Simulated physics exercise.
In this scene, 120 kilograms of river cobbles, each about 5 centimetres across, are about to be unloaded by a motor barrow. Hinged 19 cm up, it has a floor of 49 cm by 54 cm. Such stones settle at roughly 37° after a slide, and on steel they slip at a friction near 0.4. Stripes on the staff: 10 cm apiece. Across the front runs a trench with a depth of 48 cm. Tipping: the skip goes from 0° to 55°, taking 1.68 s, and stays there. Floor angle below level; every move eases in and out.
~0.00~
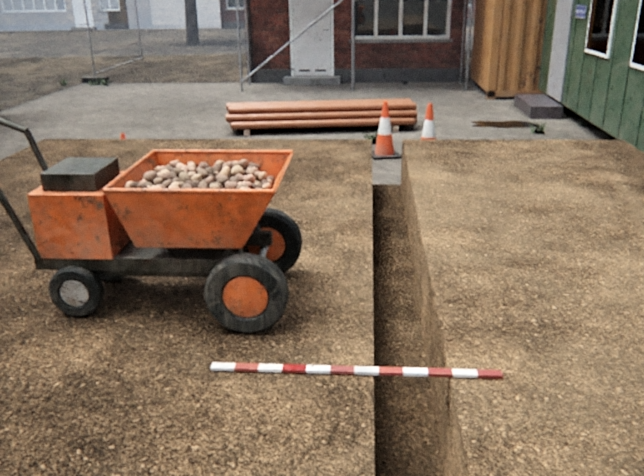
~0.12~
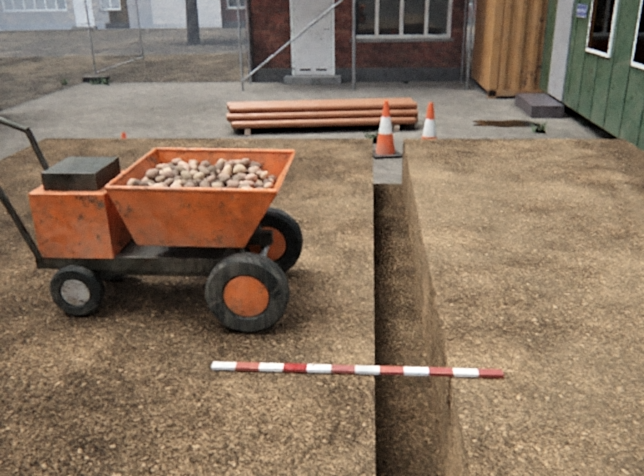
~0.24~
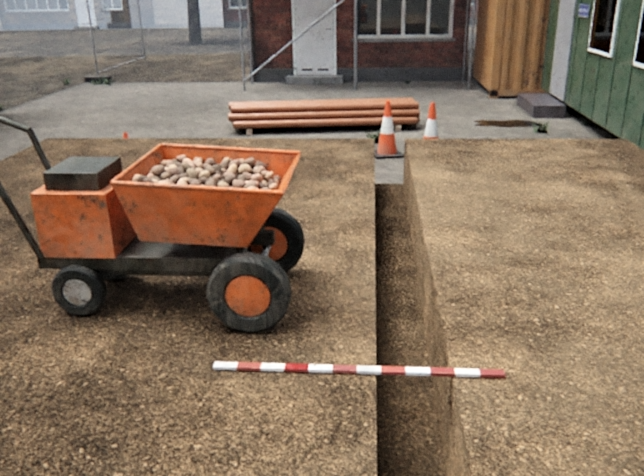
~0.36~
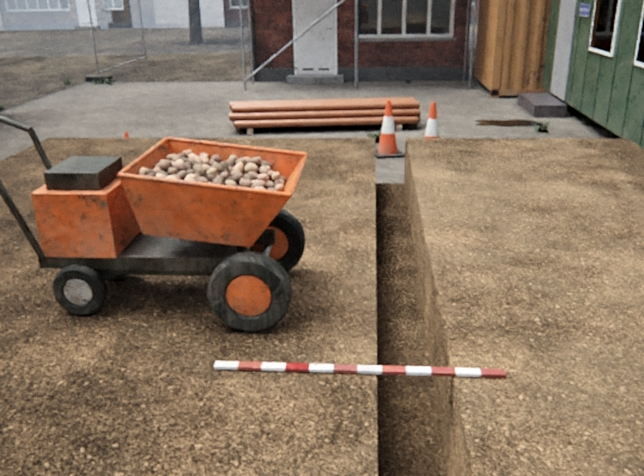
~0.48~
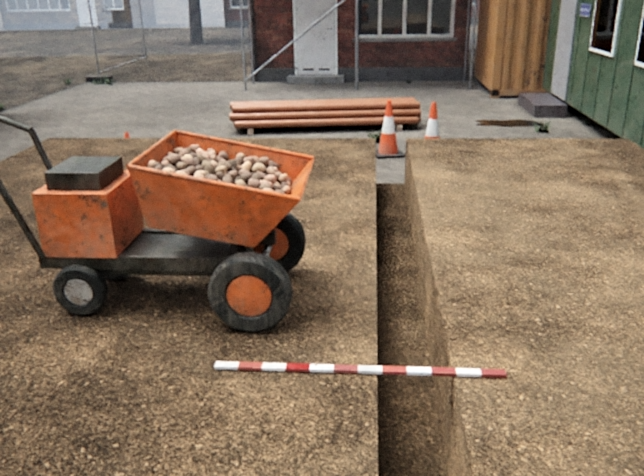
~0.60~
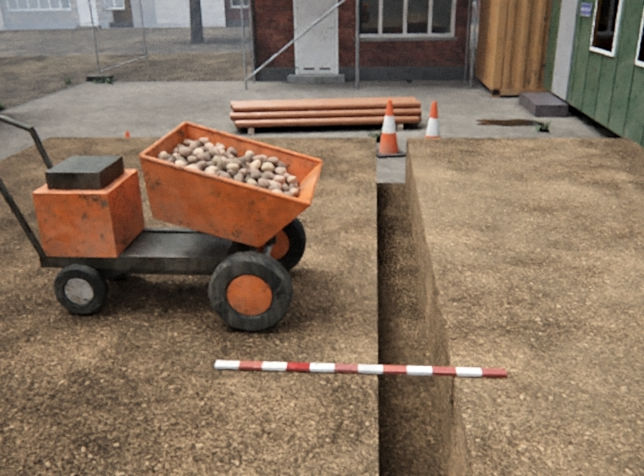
Orange skip of rounded stones on a motor barrow slowly tilting forward to the right, beside a narrow trench and striped staff.
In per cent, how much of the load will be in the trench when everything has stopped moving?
Around 22 per cent of it.
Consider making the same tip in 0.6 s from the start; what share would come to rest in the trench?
I'd put it at some 35 in a hundred.
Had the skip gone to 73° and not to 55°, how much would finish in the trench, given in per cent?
Share in trench: Approx. 100%.
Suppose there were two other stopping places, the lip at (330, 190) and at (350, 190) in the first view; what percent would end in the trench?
Near 15 and near 5 percent.
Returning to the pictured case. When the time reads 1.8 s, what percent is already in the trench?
Around 5 per cent of it.
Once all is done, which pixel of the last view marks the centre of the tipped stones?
I'd point to around (415, 383).
After 1.3 s the floor is at 46°; 100 % in the skip; the foremost stones are at (335, 219).
After 1.8 s the floor is at 55°; 94 % in the skip, 1 % short of the trench, 4 % in the trench; the foremost stones are at (409, 290).
After 2.1 s the floor is at 55°; 85 % in the skip, 2 % short of the trench, 13 % in the trench; the foremost stones are at (431, 383).
After 4.1 s the floor is at 55°; 77 % in the skip, 22 % in the trench; the foremost stones are at (431, 373).
